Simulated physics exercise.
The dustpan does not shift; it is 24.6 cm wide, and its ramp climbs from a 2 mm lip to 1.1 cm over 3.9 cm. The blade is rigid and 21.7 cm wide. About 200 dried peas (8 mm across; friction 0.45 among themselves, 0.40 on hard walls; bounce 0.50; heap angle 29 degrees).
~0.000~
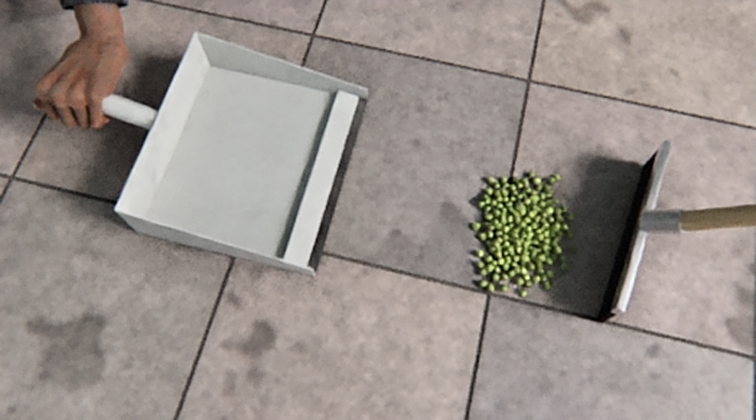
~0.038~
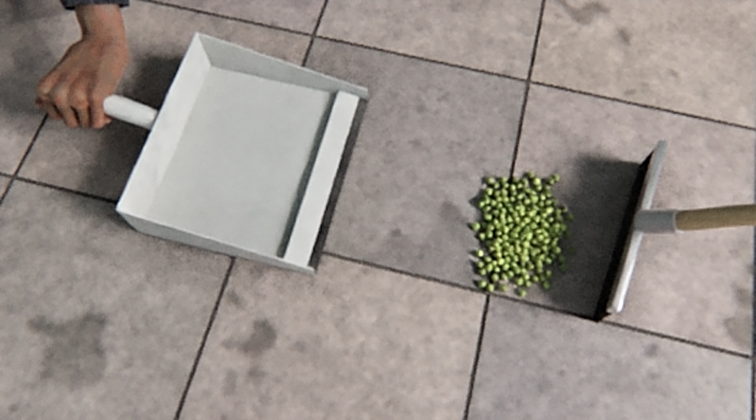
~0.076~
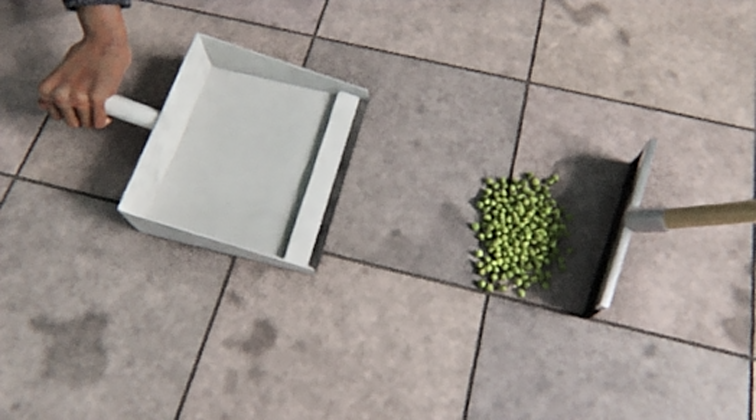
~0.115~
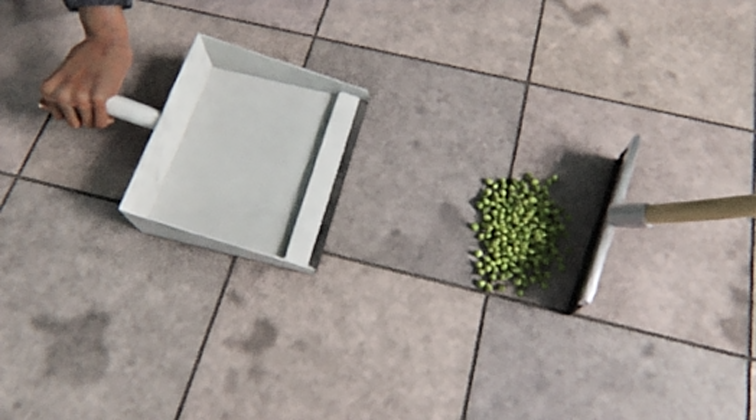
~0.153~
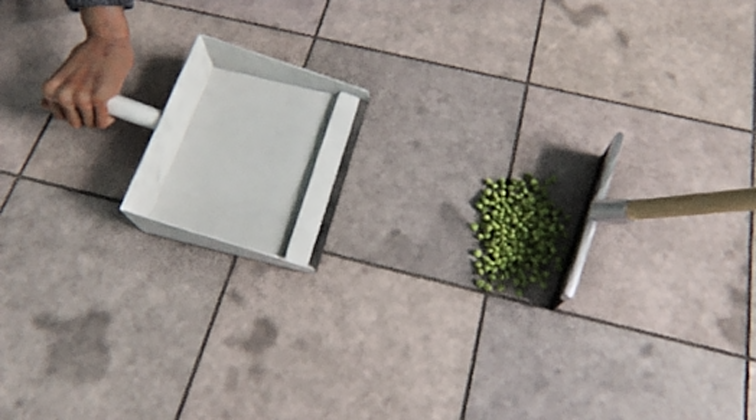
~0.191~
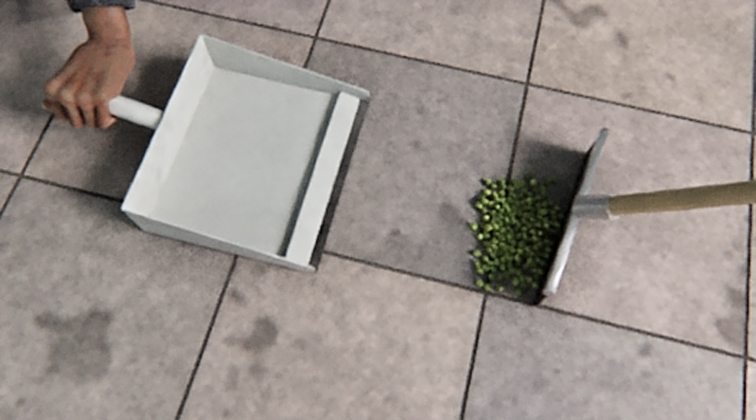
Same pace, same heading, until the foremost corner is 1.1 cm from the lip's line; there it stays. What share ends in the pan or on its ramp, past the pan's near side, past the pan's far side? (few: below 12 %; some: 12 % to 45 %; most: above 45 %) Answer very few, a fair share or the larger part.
Pan: A fair share, near side: Very few, far side: Very few.
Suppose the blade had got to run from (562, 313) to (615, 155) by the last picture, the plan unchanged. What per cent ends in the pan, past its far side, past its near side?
Pan 5, far 0, near 10.
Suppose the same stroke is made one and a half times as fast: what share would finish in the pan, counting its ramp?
It would be near 35 per cent.
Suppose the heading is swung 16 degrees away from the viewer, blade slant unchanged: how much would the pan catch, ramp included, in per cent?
In that case some 25 per cent.
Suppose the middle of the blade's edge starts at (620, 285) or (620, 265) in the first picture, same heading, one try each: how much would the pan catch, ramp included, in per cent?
About 15 and 25 per cent.
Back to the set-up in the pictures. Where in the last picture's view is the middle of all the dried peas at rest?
At about (350, 172).
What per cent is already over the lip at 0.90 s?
About 35 per cent by then.
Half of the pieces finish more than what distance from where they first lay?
About 24 cm.
After 0.44 s, middle of the blade 16 cm from the lip; 0 % over the lip, far side 0 %, near side 0 %.
Then, at 0.61 s, middle of the blade 7 cm from the lip; 0 % over the lip, far side 5 %, near side 0 %.
After 0.90 s, middle of the blade 3 cm from the lip; 35 % over the lip, far side 5 %, near side 5 %.
At rest (1.4 s), pan 30 %, near side 5 %, far side 5 %, in front of the lip or behind the blade 60 %.
